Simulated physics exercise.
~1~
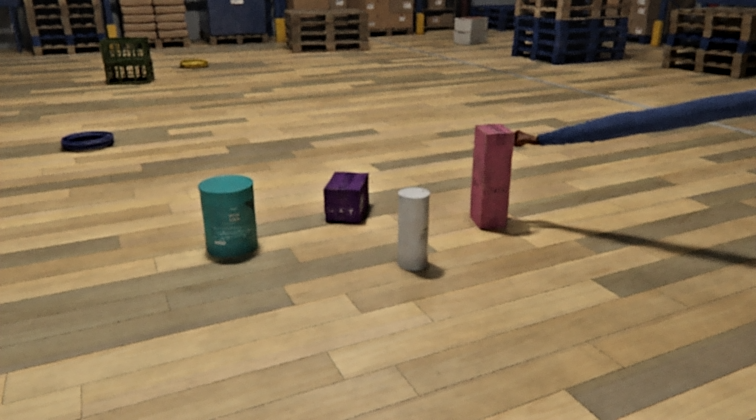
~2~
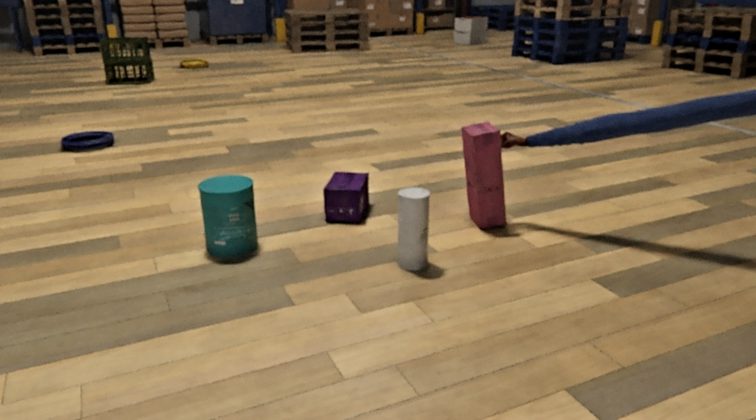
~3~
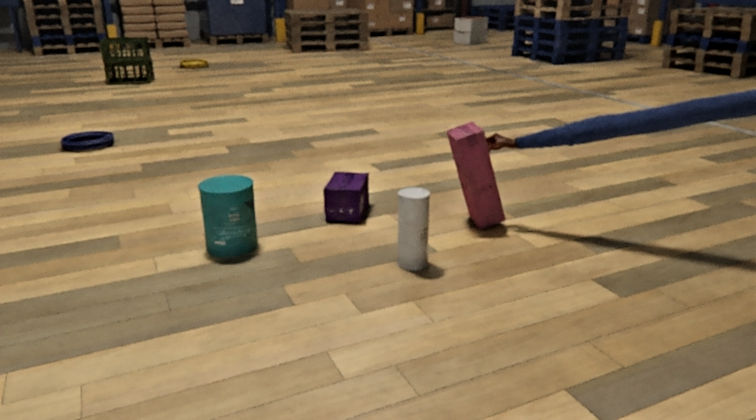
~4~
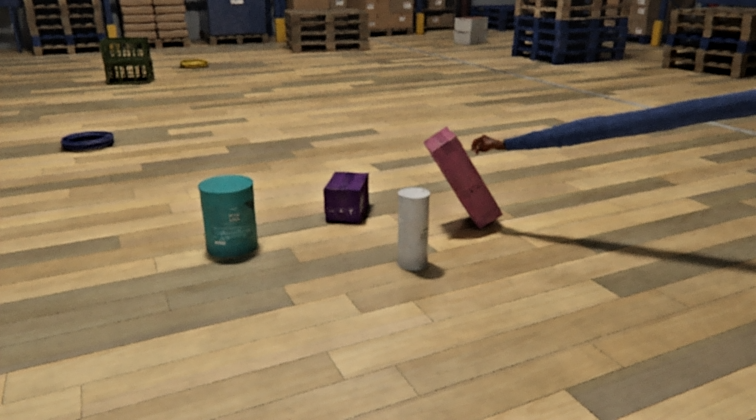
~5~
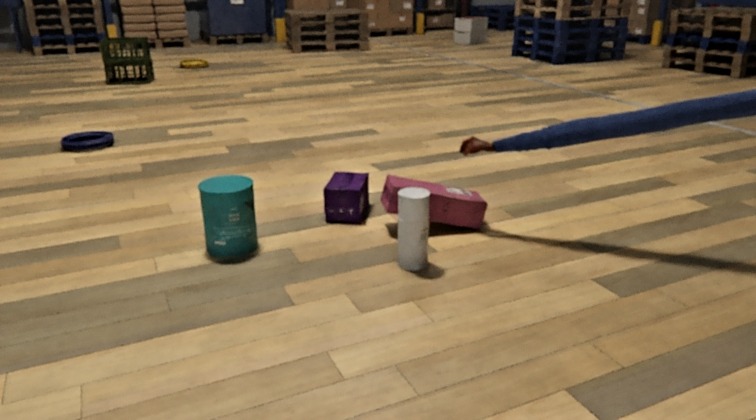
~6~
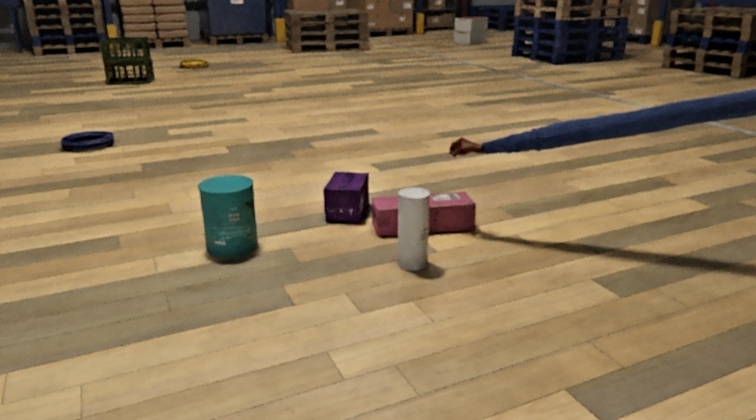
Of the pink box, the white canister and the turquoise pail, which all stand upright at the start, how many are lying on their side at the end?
One of them is lying on its side at the end, the pink box, while the white canister and the turquoise pail are still standing.
